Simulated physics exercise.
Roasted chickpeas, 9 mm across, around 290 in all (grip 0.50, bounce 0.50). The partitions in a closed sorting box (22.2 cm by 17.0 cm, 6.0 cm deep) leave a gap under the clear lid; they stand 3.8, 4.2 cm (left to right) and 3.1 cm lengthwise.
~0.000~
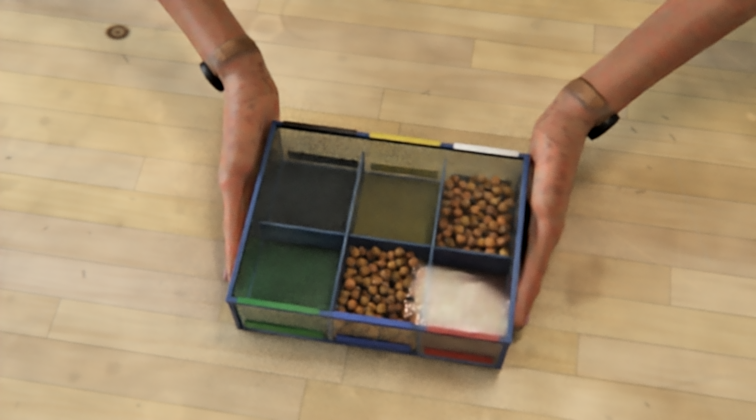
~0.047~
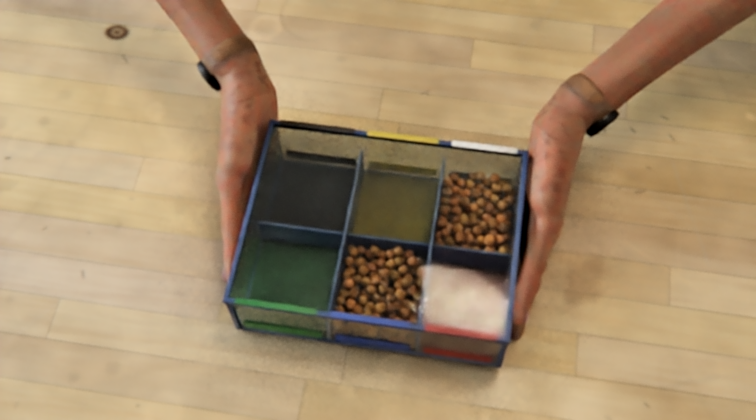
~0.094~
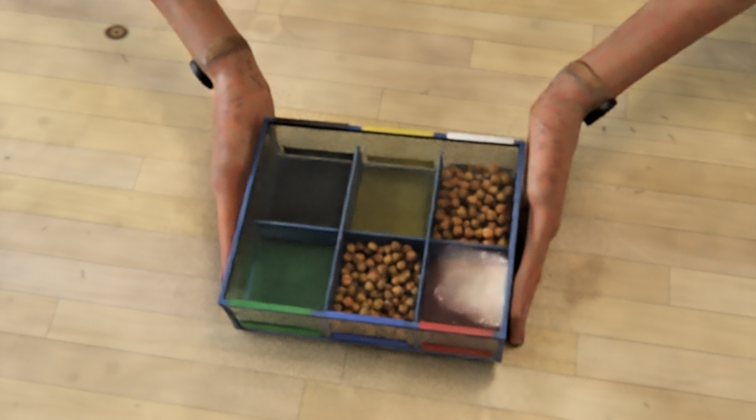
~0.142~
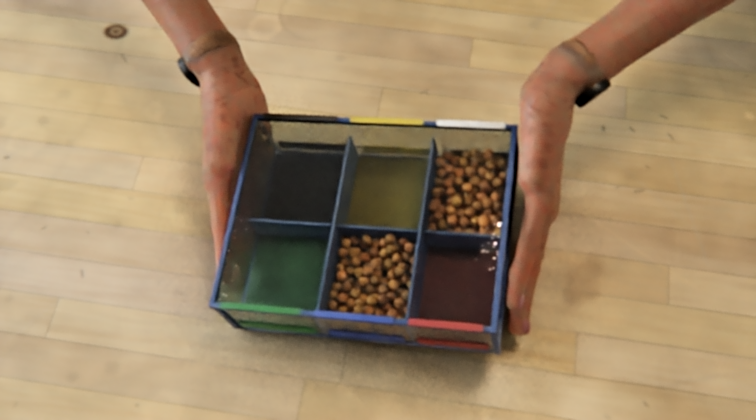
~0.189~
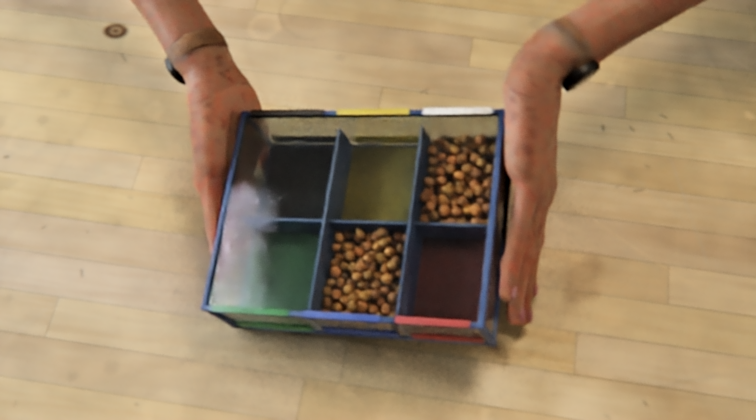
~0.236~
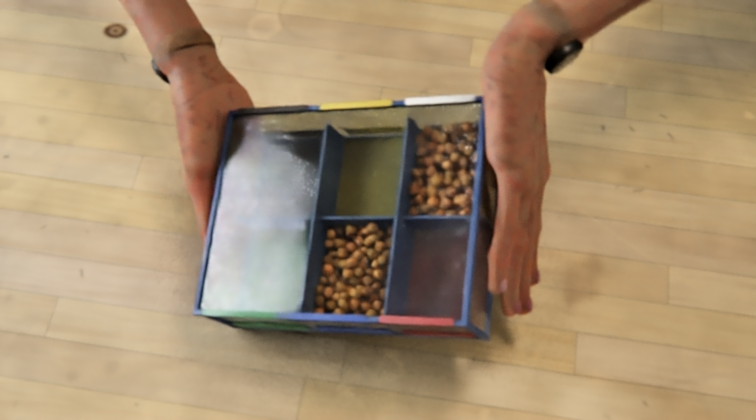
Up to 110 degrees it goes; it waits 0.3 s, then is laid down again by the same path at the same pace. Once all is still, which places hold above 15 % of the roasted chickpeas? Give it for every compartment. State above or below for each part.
Red compartment: Below. Blue compartment: Above. Green compartment: Above. Yellow compartment: Below. White compartment: Below. Black compartment: Below.
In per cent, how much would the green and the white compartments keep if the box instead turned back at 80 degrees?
In per cent, green gets 30 and white gets 30.
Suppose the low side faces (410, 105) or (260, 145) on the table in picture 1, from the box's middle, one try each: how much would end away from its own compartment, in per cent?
Around 45 % for the first direction, around 55 % for the second.
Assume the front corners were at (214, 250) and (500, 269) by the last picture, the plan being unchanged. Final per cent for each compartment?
Per cent at the finish: Red 0, blue 5, green 0, yellow 10, white 50, black 40.
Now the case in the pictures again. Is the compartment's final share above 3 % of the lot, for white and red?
White: True, red: False.
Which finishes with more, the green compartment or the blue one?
More ends up in the green one.
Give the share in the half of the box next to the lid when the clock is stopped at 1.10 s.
Around 80 %.
Then, at 1.10 s, tilt 110 degrees; red 5 %, blue 45 %, green 25 %, white 20 %.
After 1.68 s, tilt 57 degrees; blue 40 %, green 50 %, white 10 %.
After 2.31 s, tilt 0 degrees; blue 35 %, green 55 %, white 10 %.
In the end, at 2.7 s, red 0 %, blue 35 %, green 55 %, yellow 0 %, white 10 %, black 0 %.
